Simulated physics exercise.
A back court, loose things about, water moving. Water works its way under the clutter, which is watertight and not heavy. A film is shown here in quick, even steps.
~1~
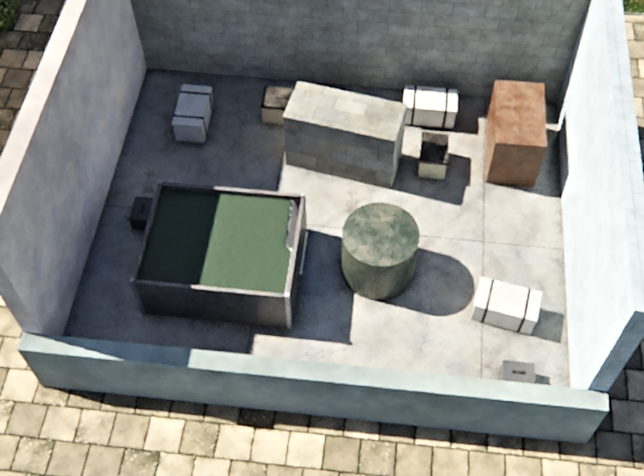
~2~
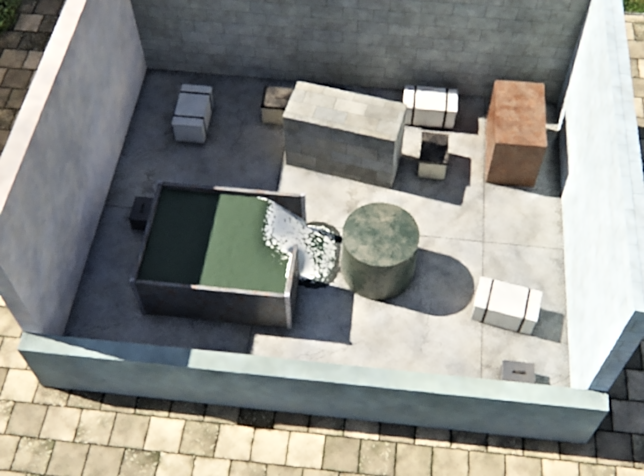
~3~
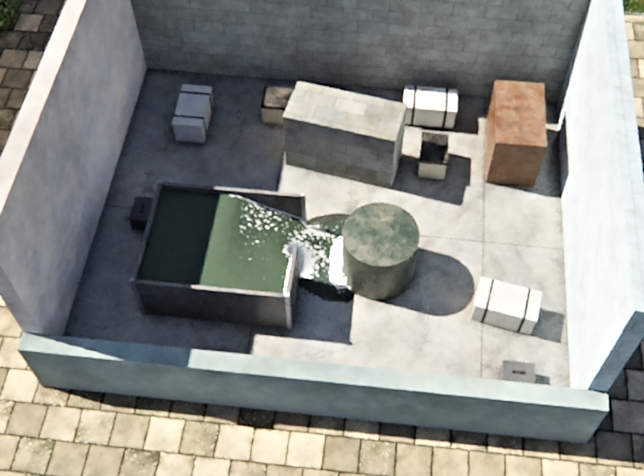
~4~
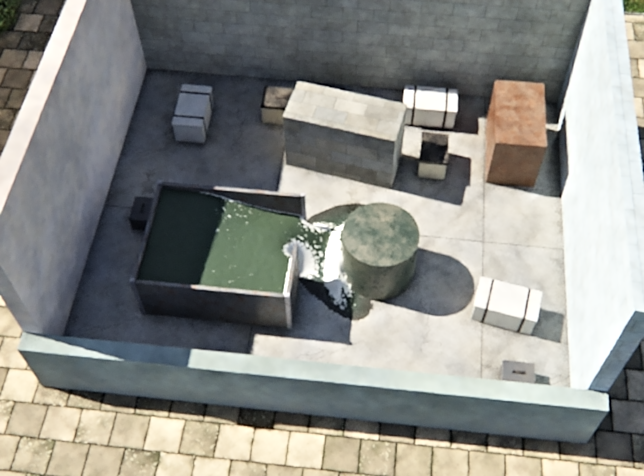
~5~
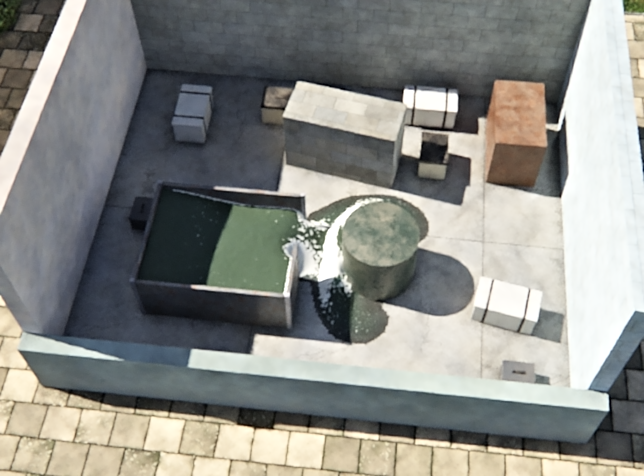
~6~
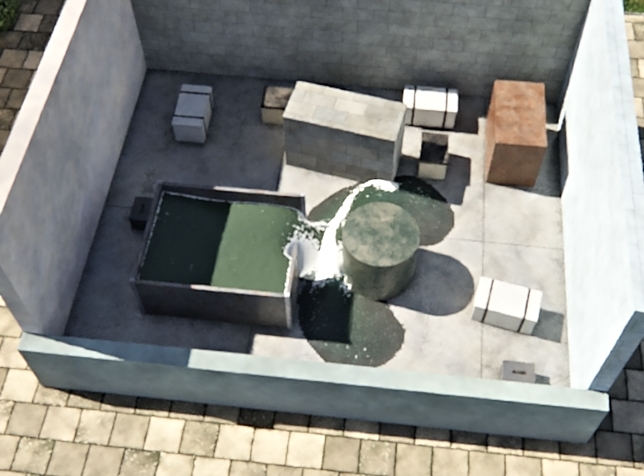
A large open tank of green water in a walled yard let water pour from its right side, which foamed against a round block and spread around it across the floor, while nothing else moved.
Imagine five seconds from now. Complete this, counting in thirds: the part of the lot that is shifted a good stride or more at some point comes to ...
It comes to between one and two thirds.
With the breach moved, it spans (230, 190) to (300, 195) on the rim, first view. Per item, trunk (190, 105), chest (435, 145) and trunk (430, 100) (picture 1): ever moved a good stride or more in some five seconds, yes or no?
Outcome by item - displaced that far / short of that distance / short of that distance.
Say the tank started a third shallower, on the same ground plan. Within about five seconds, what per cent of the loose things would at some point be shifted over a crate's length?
Close to 0 in a hundred, give or take.
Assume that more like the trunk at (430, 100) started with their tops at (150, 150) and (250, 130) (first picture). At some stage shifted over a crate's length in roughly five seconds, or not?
Answers in the order given: Stayed within the threshold, stayed within the threshold.
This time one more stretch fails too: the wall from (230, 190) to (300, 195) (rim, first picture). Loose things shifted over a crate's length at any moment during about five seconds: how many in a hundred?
Estimate: Some 80 per cent.
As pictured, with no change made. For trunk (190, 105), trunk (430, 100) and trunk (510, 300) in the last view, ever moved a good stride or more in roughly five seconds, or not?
Per the list: First remained close, second traveled a good way, third traveled a good way.
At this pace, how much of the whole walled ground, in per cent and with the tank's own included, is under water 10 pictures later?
55 %.
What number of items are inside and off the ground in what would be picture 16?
By my reckoning the number comes out at 0.
A moment on, 0 of 8 are well off their spots; 0 afloat.
Next, 1 of 8 are well off their spots; 0 afloat.
Later, 2 of 8 are well off their spots; 1 afloat.
In the end, 4 of 8 are well off their spots, and 4 have been at some point; 2 afloat.
